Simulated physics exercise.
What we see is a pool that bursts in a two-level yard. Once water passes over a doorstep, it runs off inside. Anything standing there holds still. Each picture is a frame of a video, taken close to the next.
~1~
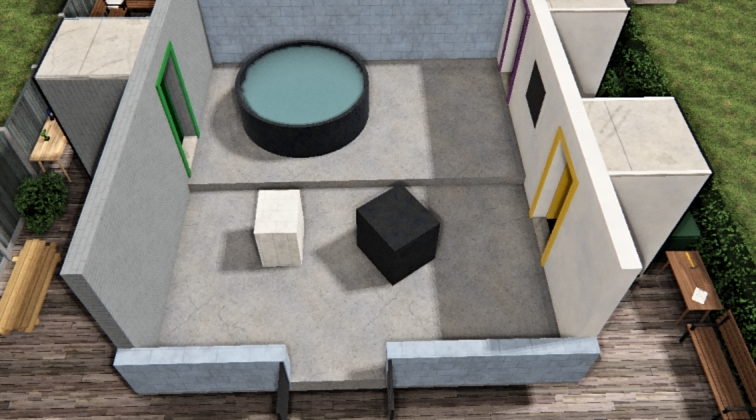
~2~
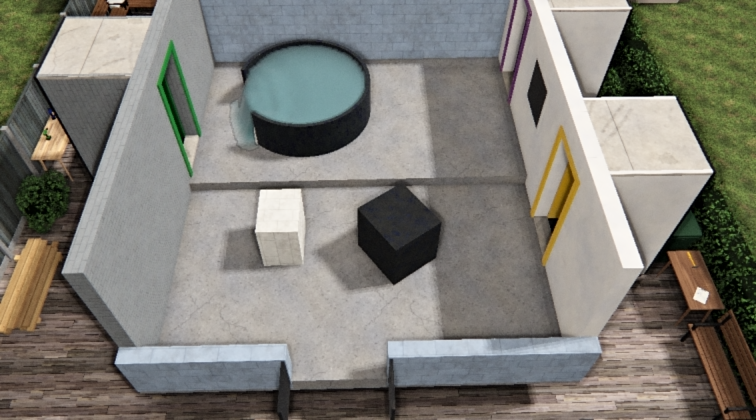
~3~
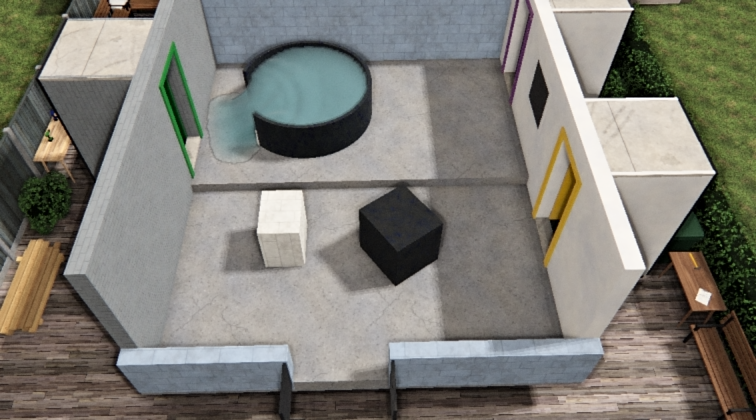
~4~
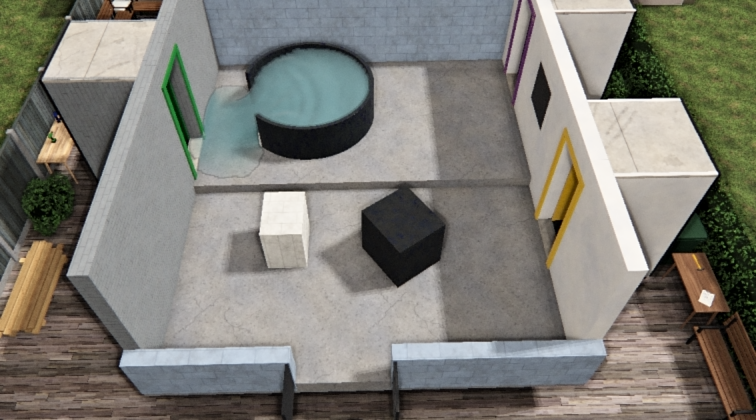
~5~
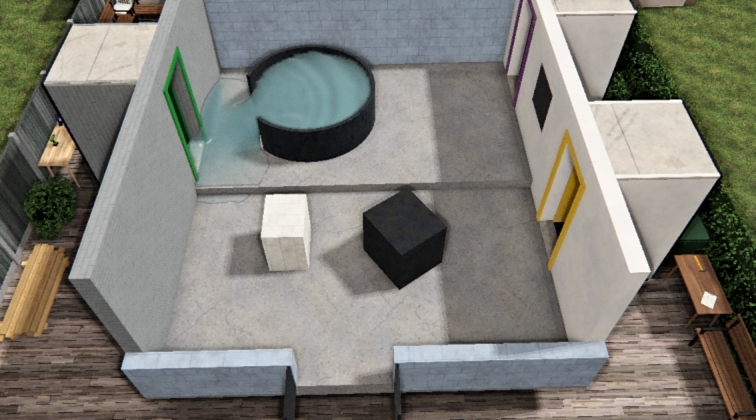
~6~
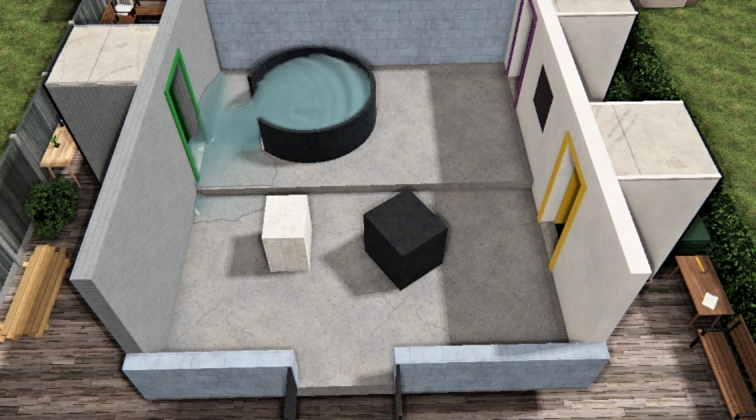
A round black tank of blue-green water stands on the upper level of a roofless, two-level grey yard, seen from high above. A white block and a larger black cube sit on the lower level, between a green-framed doorway at left and a yellow one at right. Water pours from the tank's left side, spreads to the green doorway and trickles over the step, while the view drifts very slightly.
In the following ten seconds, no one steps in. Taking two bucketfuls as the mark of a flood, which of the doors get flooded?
The green door gets flooded, the yellow door stays below the mark, the purple door gets flooded.
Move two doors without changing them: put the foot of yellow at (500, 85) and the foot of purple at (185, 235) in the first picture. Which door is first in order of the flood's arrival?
My answer is the green one.
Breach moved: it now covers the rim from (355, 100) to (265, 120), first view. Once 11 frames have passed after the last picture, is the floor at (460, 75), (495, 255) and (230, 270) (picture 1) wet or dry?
In the order given: Untouched, swamped and swamped.
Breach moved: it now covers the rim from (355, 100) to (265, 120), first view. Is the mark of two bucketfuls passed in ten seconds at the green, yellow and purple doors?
Result per door - green door: Does not exceed; yellow door: Exceeds; purple door: Does not exceed.
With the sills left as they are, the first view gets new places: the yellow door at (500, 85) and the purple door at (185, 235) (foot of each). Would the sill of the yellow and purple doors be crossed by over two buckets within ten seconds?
Note: Yellow door breaks the limit; purple door breaks the limit.
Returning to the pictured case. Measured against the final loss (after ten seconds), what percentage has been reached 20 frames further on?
About 50 %.
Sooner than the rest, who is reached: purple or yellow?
I say the purple door.
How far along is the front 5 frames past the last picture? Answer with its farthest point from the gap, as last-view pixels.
Somewhere close to (173, 320).
A moment on, water covers 15 % of the floor; the green door far over two buckets in, the yellow door not reached, the purple door not reached.
Next, water covers 25 % of the floor; the green door far over two buckets in, the yellow door not reached, the purple door not reached.
Then, water covers 45 % of the floor; the green door far over two buckets in, the yellow door not reached, the purple door wet at the sill, nothing in.
Later, water covers 75 % of the floor; the green door far over two buckets in, the yellow door not reached, the purple door over two buckets in.
In the end, water covers 90 % of the floor; the green door far over two buckets in, the yellow door under two buckets in, the purple door far over two buckets in.
